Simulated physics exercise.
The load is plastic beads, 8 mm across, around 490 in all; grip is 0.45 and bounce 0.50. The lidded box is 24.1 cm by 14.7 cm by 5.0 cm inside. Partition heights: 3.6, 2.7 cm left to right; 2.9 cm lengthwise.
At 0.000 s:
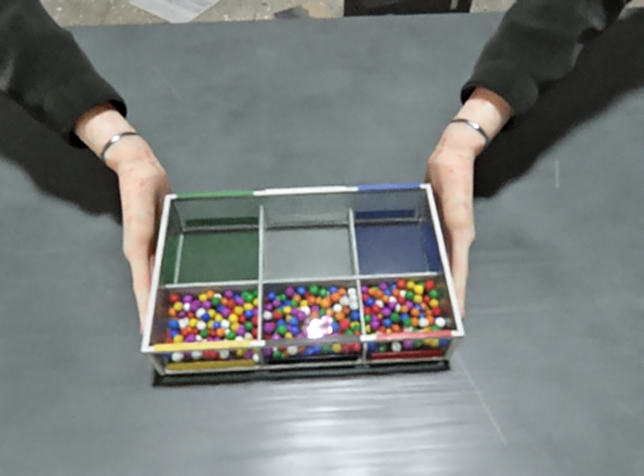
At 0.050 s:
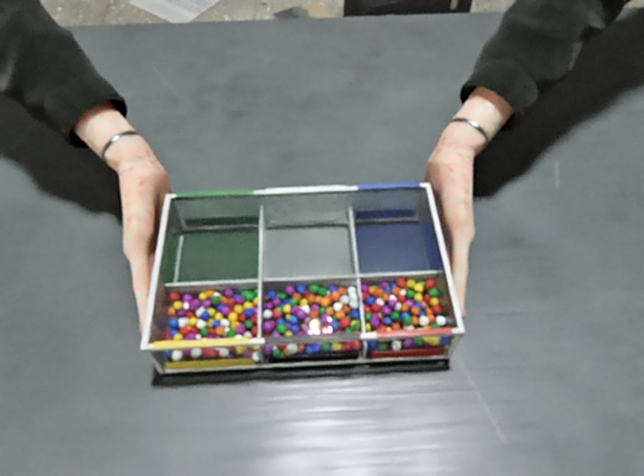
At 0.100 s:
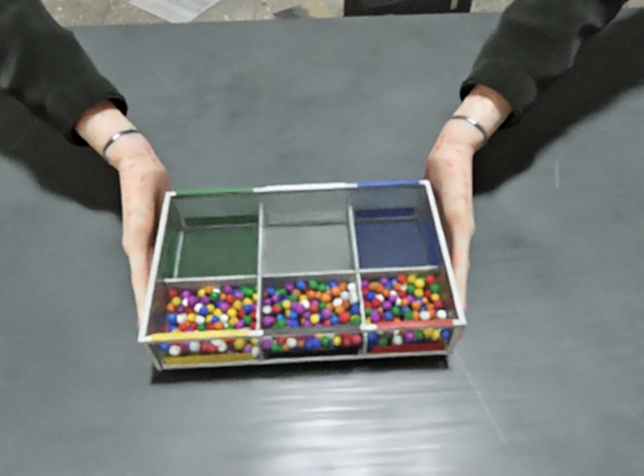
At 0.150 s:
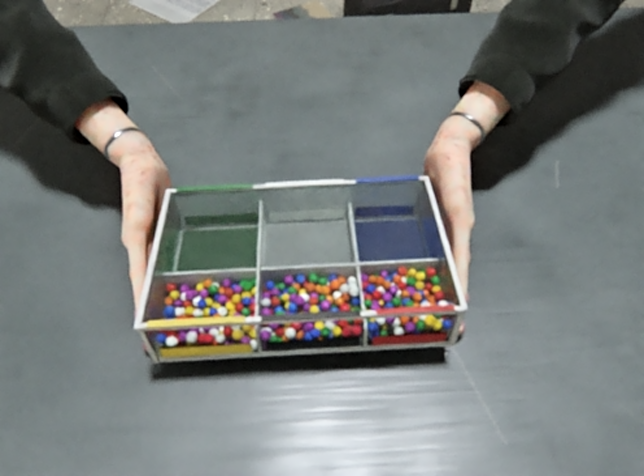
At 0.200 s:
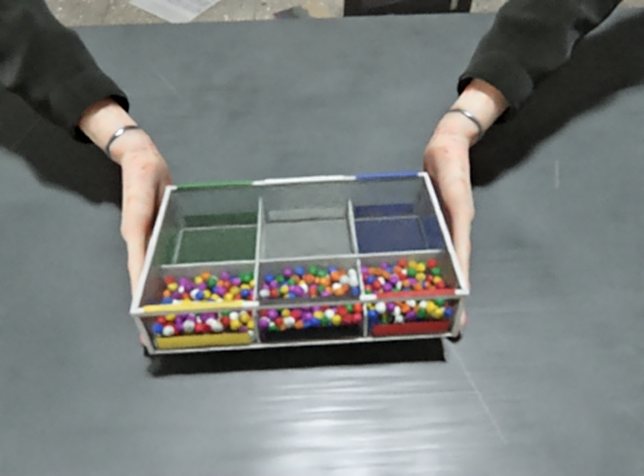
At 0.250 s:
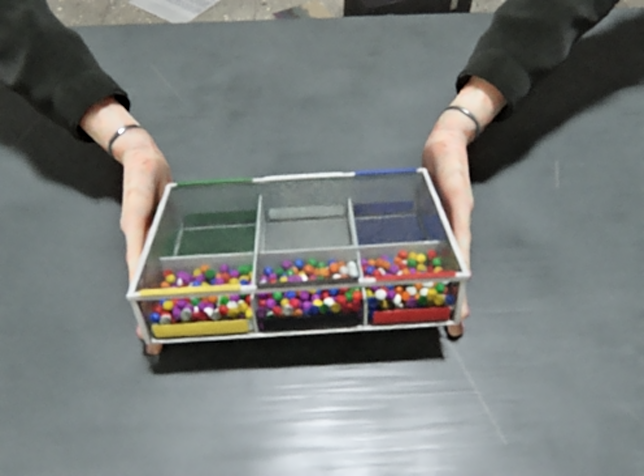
Two hands hold a clear divided box of colourful beads and gradually tilt it backward.
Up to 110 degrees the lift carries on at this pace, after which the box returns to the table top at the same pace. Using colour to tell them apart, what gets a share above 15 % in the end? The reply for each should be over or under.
For red it is under, for blue it is over, for green it is over, for yellow it is under, for white it is over, for black it is under.
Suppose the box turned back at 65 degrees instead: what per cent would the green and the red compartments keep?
With that change, green ends at 5 percent while red ends at 25 percent.
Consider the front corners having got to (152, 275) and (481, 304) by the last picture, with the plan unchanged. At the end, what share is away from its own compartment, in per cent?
In that case some 65 per cent.
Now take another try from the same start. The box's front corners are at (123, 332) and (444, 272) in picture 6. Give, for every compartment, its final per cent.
Result - red: 0 %; blue: 0 %; green: 45 %; yellow: 25 %; white: 5 %; black: 25 %.
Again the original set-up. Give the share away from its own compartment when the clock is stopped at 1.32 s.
Roughly 70 percent.
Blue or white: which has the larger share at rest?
White.
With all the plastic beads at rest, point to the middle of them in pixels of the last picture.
In the last view, approximately (300, 238).
After 1.32 s, tilt 110 degrees; red 10 %, blue 20 %, green 25 %, yellow 10 %, white 25 %, black 10 %.
Then, at 2.03 s, tilt 50 degrees; blue 30 %, green 35 %, white 35 %.
After 2.78 s, tilt 0 degrees; blue 30 %, green 35 %, white 35 %.
By 3.5 s all is still; red 0 %, blue 30 %, green 35 %, yellow 0 %, white 35 %, black 0 %.
